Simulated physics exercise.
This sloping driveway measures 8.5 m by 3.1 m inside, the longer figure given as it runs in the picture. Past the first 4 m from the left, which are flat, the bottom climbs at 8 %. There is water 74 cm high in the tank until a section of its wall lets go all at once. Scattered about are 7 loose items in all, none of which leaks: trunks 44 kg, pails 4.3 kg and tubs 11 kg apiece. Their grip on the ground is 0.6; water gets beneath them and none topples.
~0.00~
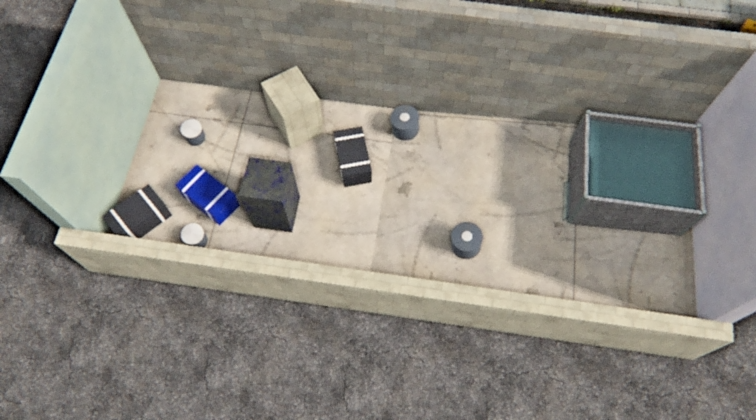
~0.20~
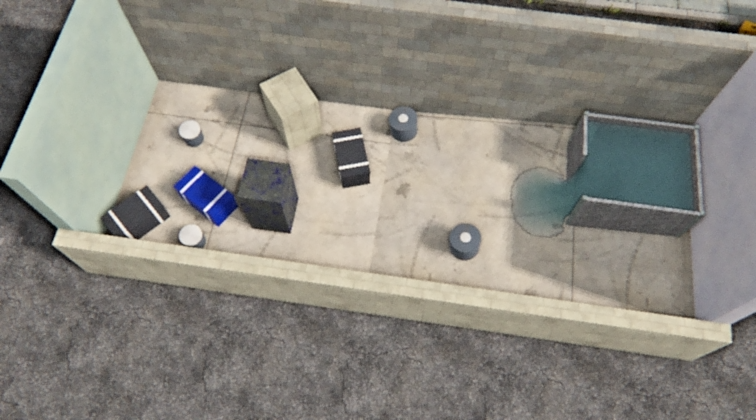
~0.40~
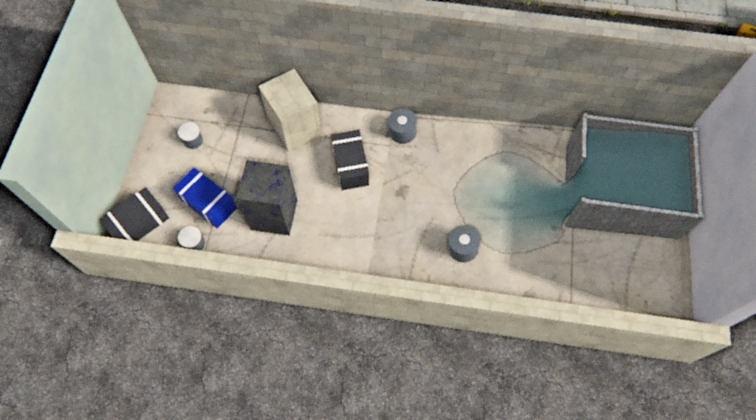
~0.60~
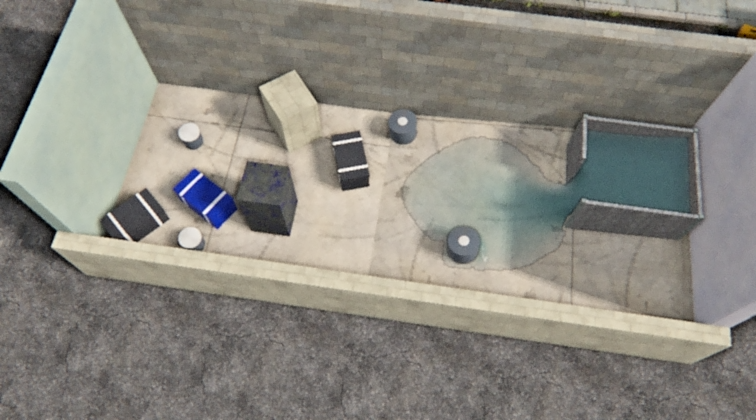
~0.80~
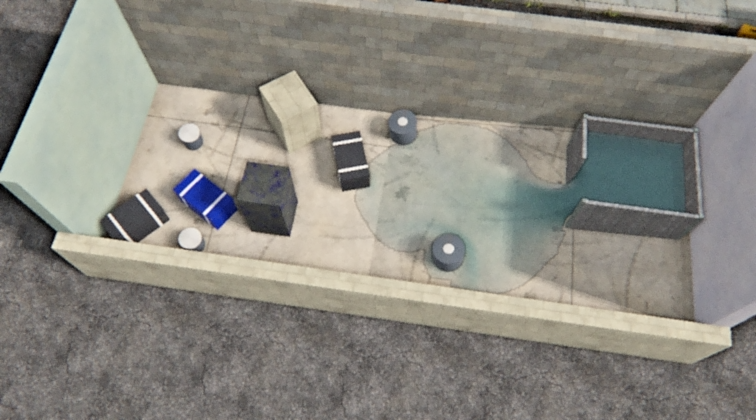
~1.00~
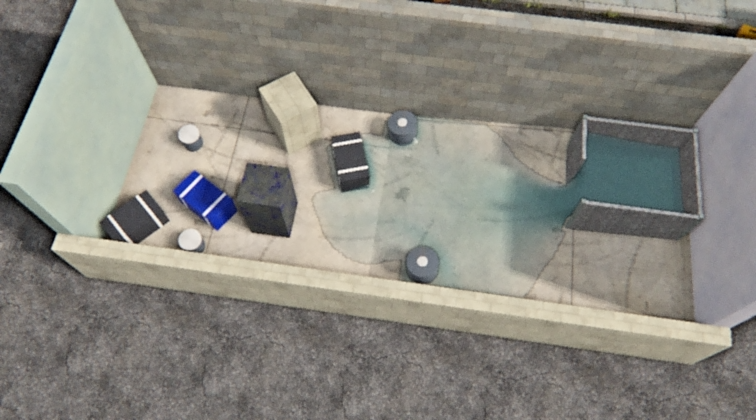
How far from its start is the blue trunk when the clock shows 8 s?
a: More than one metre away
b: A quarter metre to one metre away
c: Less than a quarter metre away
Option c: Less than a quarter metre away.
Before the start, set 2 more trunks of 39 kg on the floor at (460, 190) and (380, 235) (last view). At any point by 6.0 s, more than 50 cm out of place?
One by one: A bigger shift, a bigger shift.
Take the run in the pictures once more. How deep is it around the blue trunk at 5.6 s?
Near 8 cm deep.
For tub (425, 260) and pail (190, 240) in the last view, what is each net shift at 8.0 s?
The one named first has moved 450 cm, the other 250 cm.
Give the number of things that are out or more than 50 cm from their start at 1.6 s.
My count gives 1.
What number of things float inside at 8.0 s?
The count is 5.
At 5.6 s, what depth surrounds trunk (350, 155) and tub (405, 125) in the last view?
8 and 11 cm.
After 1.6 s the blue trunk is near (203, 195), 0.0 m from its start, aground; 1 afloat.
After 3.6 s the blue trunk is near (203, 195), 0.0 m from its start, aground; 3 afloat.
After 5.6 s the blue trunk is near (203, 195), 0.0 m from its start, aground; 5 afloat.
After 8.0 s the blue trunk is near (198, 203), 0.1 m from its start, aground; 5 afloat.
